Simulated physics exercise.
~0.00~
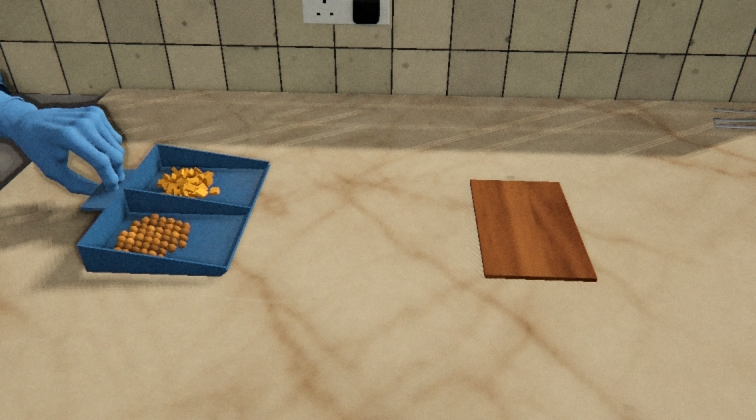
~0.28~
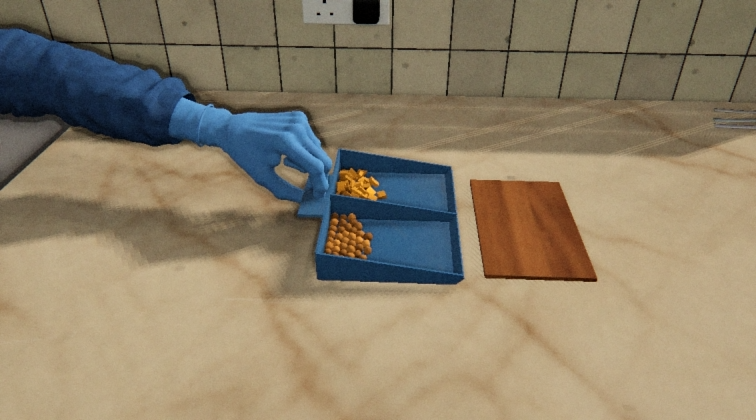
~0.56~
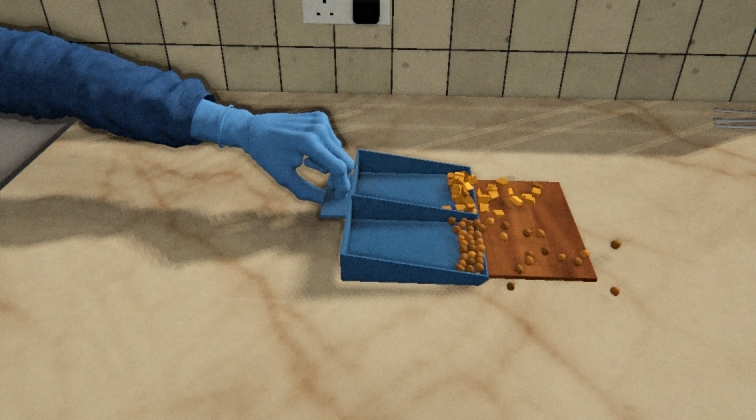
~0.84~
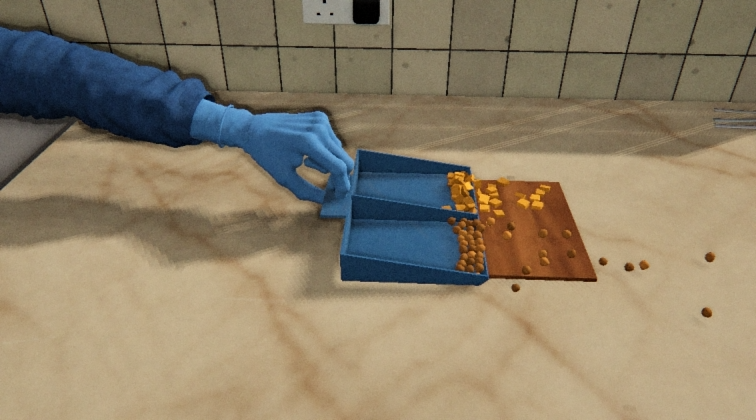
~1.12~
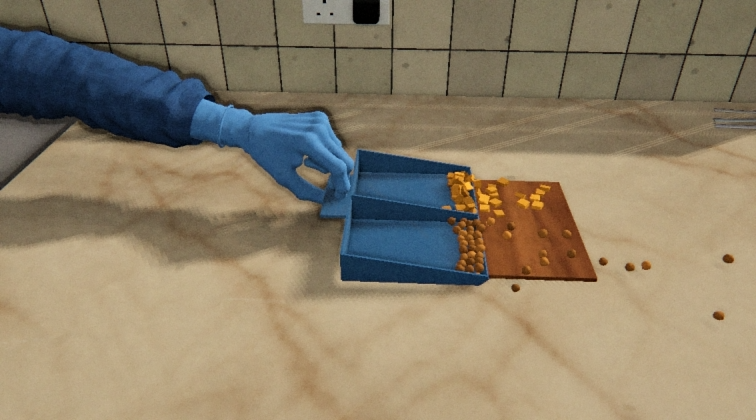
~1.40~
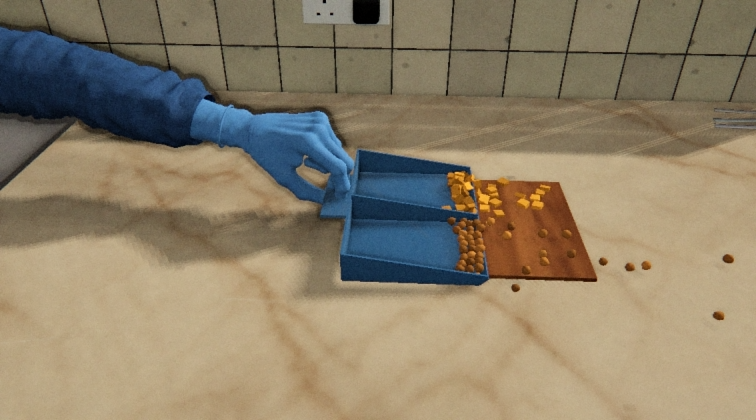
A gloved hand slides a blue tray right into a wooden board, spilling some small pieces.
